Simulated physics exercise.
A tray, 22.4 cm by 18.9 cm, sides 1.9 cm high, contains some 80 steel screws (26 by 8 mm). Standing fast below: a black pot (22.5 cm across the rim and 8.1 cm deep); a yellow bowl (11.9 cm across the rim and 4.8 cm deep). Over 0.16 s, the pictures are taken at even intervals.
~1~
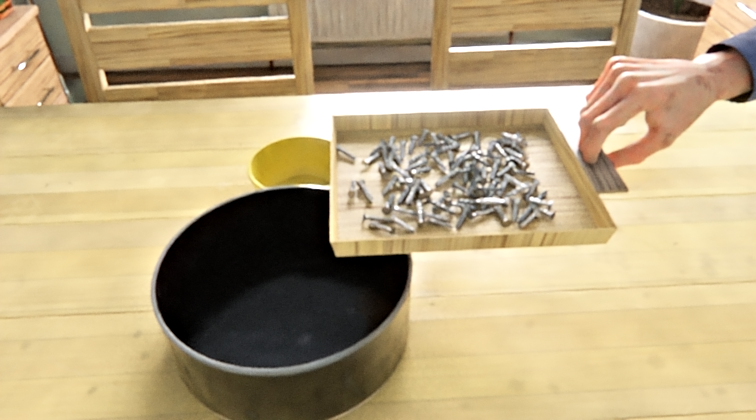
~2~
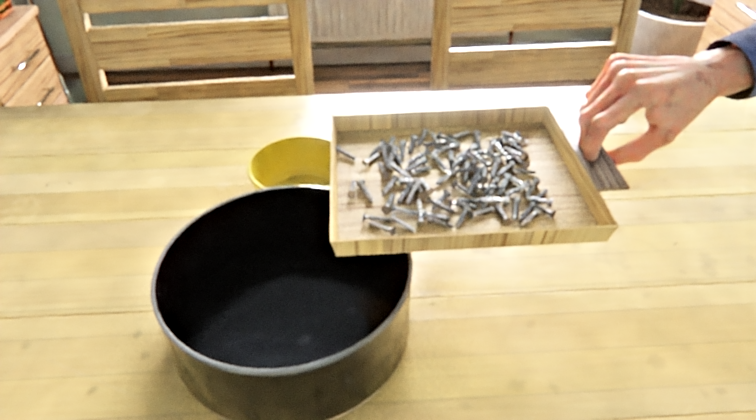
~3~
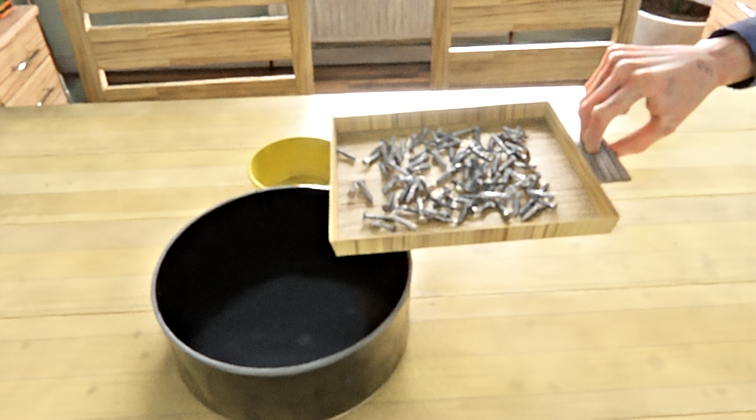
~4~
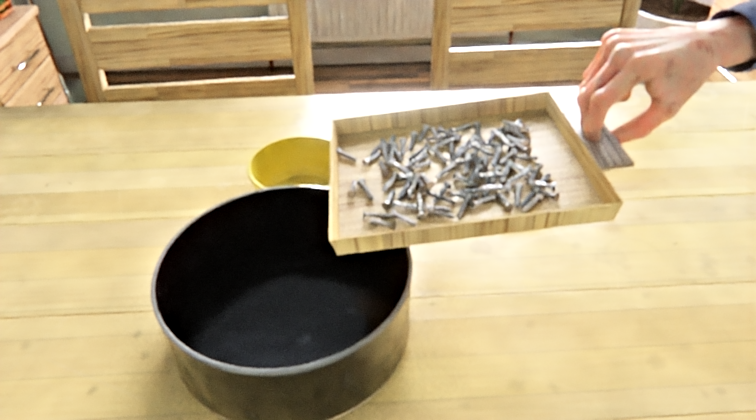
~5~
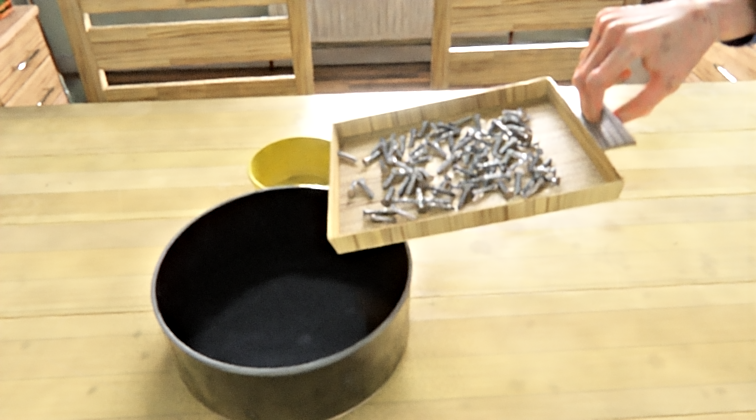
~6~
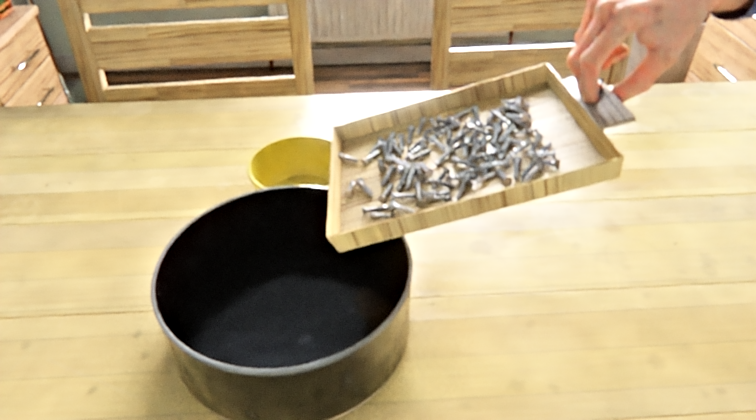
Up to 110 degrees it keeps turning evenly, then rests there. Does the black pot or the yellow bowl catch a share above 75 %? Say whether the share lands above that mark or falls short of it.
The share falls short of the mark.
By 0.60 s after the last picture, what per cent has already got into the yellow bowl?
Estimate: Close to 10 in a hundred.
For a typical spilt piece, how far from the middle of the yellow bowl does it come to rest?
Median radius: Approx. 8 cm.
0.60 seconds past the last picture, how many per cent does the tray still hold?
Share on tray: Approx. 10 per cent.
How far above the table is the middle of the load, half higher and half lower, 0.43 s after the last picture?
Roughly 10 cm.
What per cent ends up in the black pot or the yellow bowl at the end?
About 50 per cent.
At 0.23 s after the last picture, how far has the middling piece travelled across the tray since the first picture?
Distance moved on the tray: Approx. 5 cm.
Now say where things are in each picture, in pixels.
Tray at (476, 236); tilt 0 degrees; leading edge at (332, 169); middle of the load at (462, 171); black pot at (284, 263); yellow bowl at (299, 163), in the first picture.
Tray at (476, 235); tilt 1 degrees; leading edge at (332, 169); middle of the load at (462, 170), in the second picture.
Tray at (476, 230); tilt 3 degrees; leading edge at (331, 170); middle of the load at (463, 167), in the third picture.
Tray at (476, 223); tilt 7 degrees; low side left; leading edge at (331, 170); middle of the load at (463, 161), in the fourth picture.
Tray at (474, 212); tilt 12 degrees; low side left; leading edge at (331, 172); middle of the load at (463, 154), in the fifth picture.
Tray at (471, 200); tilt 17 degrees; low side left; leading edge at (331, 173); middle of the load at (461, 145); black pot at (284, 263); yellow bowl at (299, 163), in the sixth picture.
Then, 0.23 s after the last picture, tilt 55 degrees; tray 100 %; middle of all pieces on or above the table near (393, 131).
Then, 0.43 s after the last picture, tilt 88 degrees; yellow bowl 5 %, black pot 25 %, tray 35 %, outside 5 %, in the air 30 %; middle of all pieces on or above the table near (336, 186).
Then, 0.60 s after the last picture, tilt 110 degrees; yellow bowl 10 %, black pot 35 %, tray 10 %, outside 40 %, in the air 5 %; middle of all pieces on or above the table near (318, 224).
Then, 0.77 s after the last picture, tilt 110 degrees; yellow bowl 10 %, black pot 40 %, outside 50 %; middle of all pieces on or above the table near (314, 237).
In the end, yellow bowl 10 %, black pot 40 %, outside 50 %.
